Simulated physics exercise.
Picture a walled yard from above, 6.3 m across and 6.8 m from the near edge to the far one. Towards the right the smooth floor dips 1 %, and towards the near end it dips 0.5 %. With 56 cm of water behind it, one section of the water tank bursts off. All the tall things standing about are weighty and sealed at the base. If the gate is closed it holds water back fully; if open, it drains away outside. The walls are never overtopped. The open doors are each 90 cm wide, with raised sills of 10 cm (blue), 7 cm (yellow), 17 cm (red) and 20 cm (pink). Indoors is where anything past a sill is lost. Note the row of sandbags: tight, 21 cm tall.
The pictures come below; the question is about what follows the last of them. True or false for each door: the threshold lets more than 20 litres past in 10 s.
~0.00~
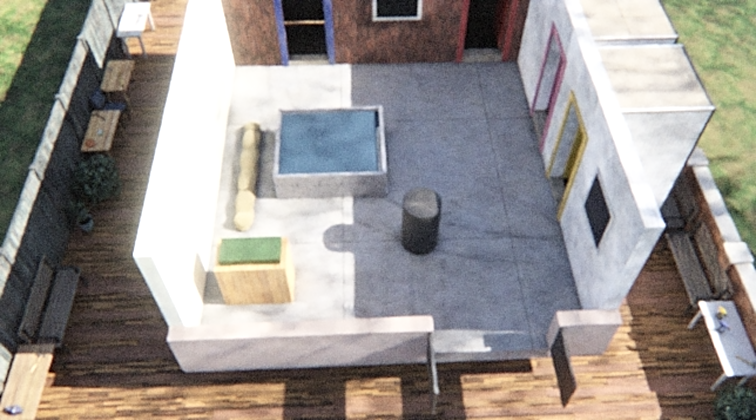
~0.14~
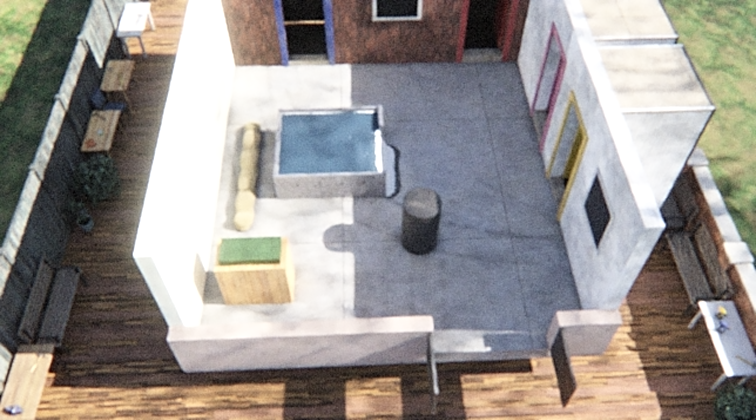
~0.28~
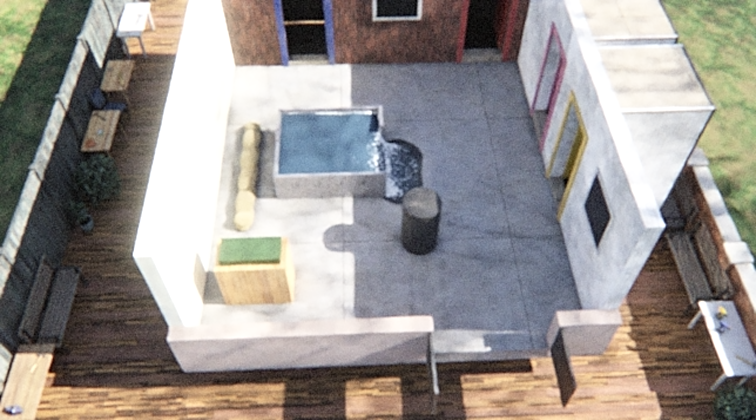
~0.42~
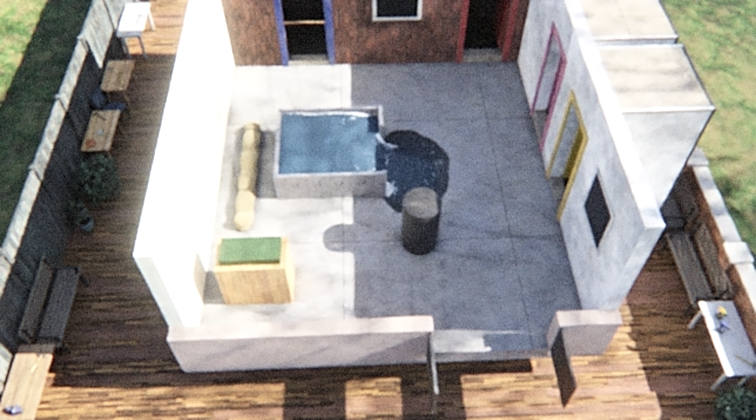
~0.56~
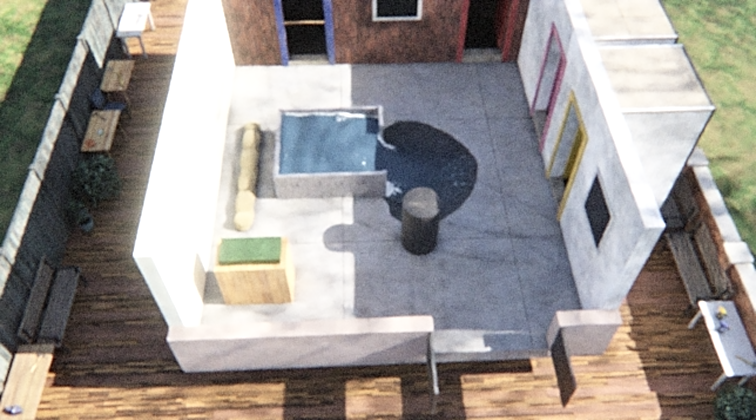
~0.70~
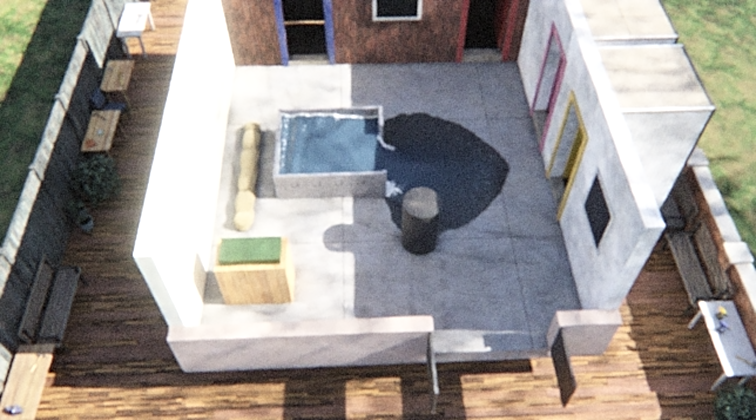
Blue door false, yellow door true, red door false, pink door false.
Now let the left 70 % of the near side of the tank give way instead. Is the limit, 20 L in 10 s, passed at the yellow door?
Note: Yellow door, short of the mark.
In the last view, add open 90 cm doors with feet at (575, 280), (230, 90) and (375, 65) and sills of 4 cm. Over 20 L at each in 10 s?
The first one exceeds it, the second one doesn't reach it, and the third one doesn't reach it.
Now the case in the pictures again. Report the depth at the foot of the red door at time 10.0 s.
Roughly 4.5 cm deep.
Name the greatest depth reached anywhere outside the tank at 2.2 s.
25 cm or so.
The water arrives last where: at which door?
The final one is the blue door.
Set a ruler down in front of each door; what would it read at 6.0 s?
Centimetres: Blue 2 / yellow 10 / red 8 / pink 9.
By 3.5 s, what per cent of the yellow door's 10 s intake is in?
Roughly 75 percent is in by then.
After 1.4 s water covers 25 % of the floor and is deepest (30 cm) near (390, 177); blue door not reached, yellow door 14 cm at the sill, 9 L in, red door not reached, pink door 16 cm at the sill, 0 L in.
After 2.2 s water covers 30 % of the floor and is deepest (25 cm) near (537, 167); blue door not reached, yellow door 22 cm at the sill, 75 L in, red door not reached, pink door 22 cm at the sill, 0 L in.
After 3.5 s water covers 35 % of the floor and is deepest (22 cm) near (579, 334); blue door not reached, yellow door 16 cm at the sill, 159 L in, red door 15 cm at the sill, 0 L in, pink door 14 cm at the sill, 2 L in.
After 6.0 s water covers 60 % of the floor and is deepest (14 cm) near (579, 334); blue door 2 cm at the sill, 0 L in, yellow door 10 cm at the sill, 201 L in, red door 8 cm at the sill, 0 L in, pink door 9 cm at the sill, 3 L in.
After 10.0 s water covers 80 % of the floor and is deepest (8 cm) near (568, 334); blue door 1 cm at the sill, 0 L in, yellow door 7 cm at the sill, 209 L in, red door 4 cm at the sill, 0 L in, pink door 5 cm at the sill, 3 L in.
